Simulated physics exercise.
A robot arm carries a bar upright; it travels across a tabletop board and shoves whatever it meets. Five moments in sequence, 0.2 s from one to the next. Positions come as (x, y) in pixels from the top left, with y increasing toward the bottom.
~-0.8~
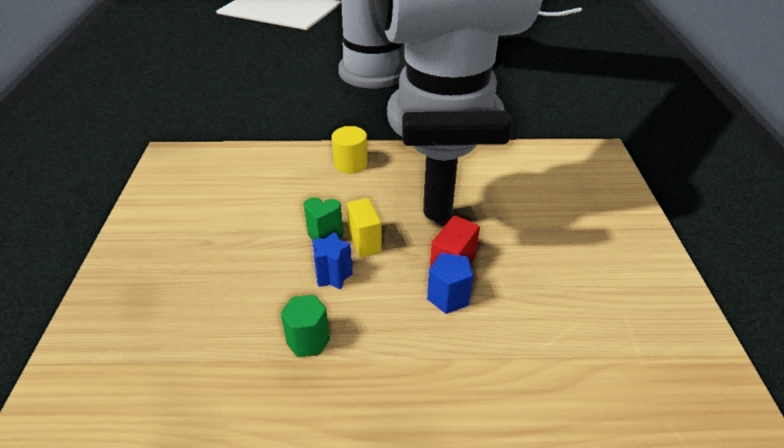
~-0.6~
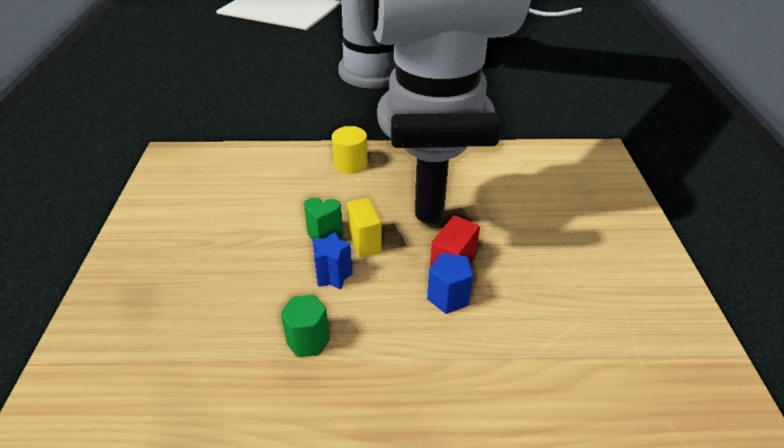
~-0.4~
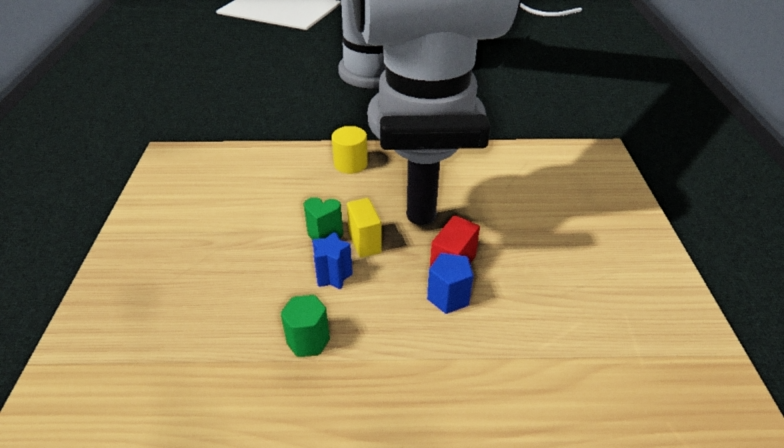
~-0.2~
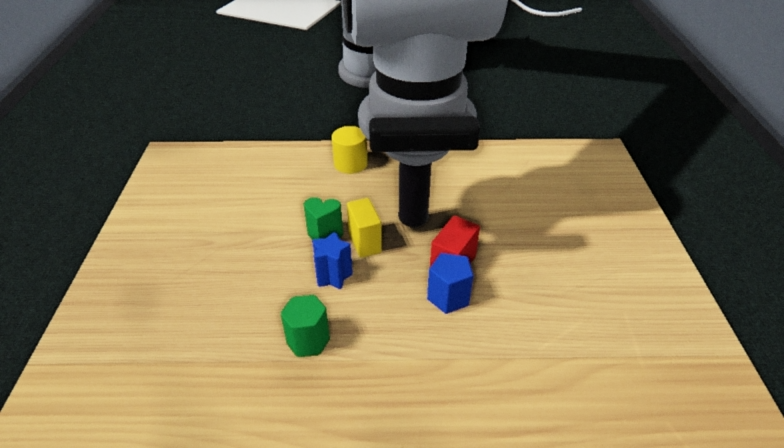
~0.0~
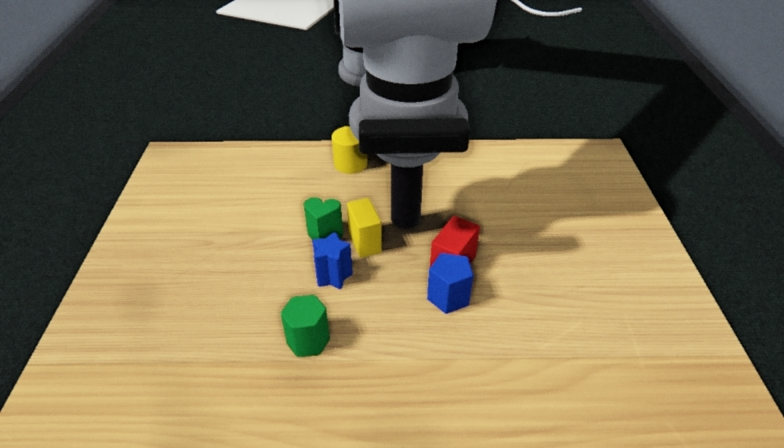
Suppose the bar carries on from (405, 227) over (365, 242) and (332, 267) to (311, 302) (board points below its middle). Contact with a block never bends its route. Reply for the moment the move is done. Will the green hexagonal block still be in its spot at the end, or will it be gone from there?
Well, the green hexagonal block shifts from its place.
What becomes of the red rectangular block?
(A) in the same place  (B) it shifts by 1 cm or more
The one that fits is A, in the same place.
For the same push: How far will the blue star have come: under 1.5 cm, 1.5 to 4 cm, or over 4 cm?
The answer will be the long band, over 4 cm.
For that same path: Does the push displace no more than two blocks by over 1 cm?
Answer: No.
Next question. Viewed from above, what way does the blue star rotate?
It makes a counterclockwise turn.
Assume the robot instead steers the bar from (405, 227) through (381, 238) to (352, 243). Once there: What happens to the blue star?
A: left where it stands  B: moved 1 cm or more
My pick is A.
On the path given first. One third of the way, bar at (364, 235); green heart at (303, 207), turned 15° clockwise; blue star at (325, 249), turned 20° anticlockwise; yellow rectangular block at (336, 221).
Two thirds of the way, bar at (331, 260); green heart at (293, 207), turned 35° clockwise; blue star at (312, 262), turned 65° anticlockwise; yellow rectangular block at (299, 234), turned 20° clockwise.
At the end, bar at (310, 295); green hexagonal block at (301, 325); green heart at (293, 207), turned 35° clockwise; blue star at (291, 296), turned 95° anticlockwise; yellow rectangular block at (295, 236), turned 35° clockwise; red rectangular block still.
